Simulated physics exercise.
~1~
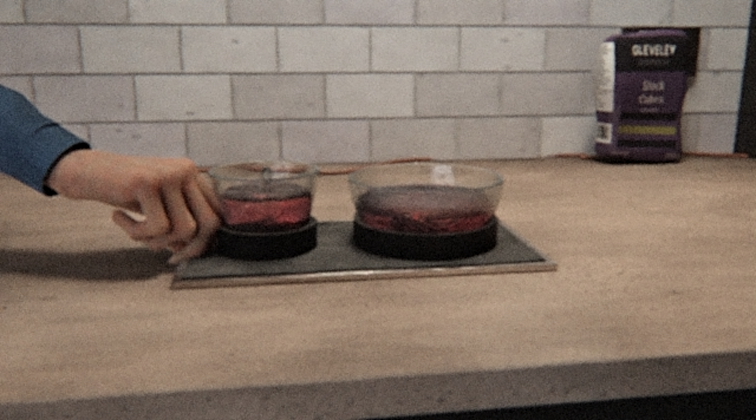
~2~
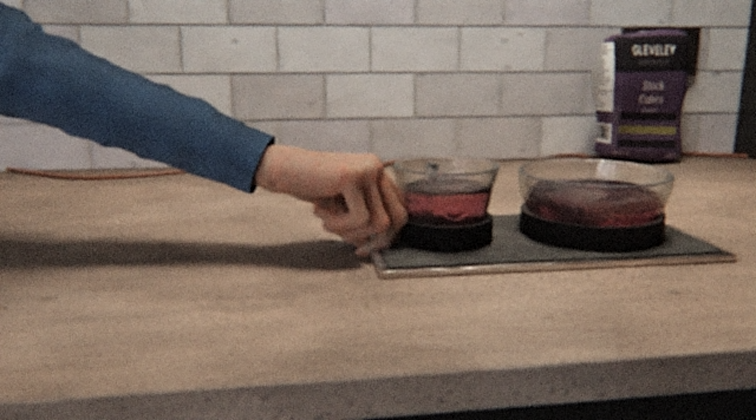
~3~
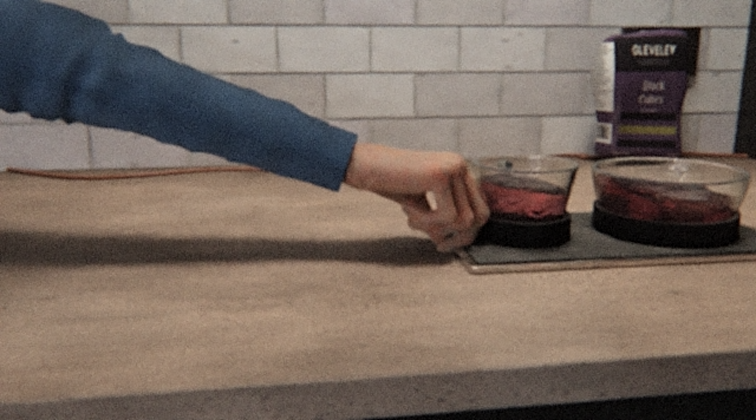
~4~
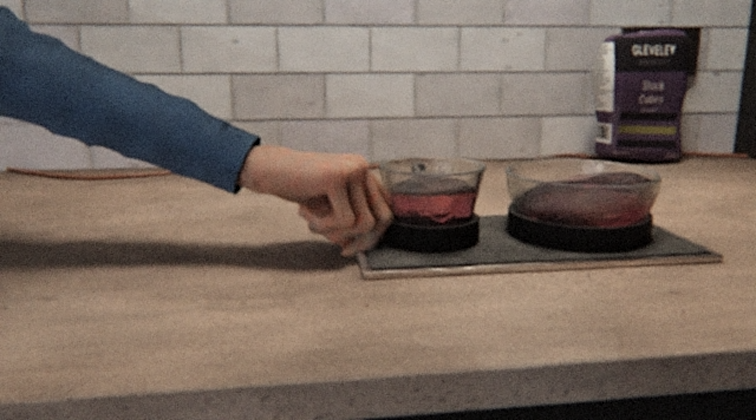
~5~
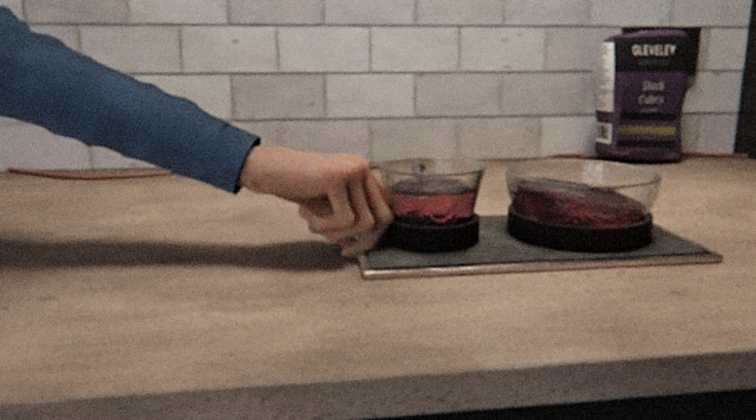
On a wooden worktop before a tiled wall, a hand in a blue sleeve slides a dark tray holding a small and a larger glass bowl of reddish liquid to the right, then back left a shorter way, where it stops, the hand still beside it.
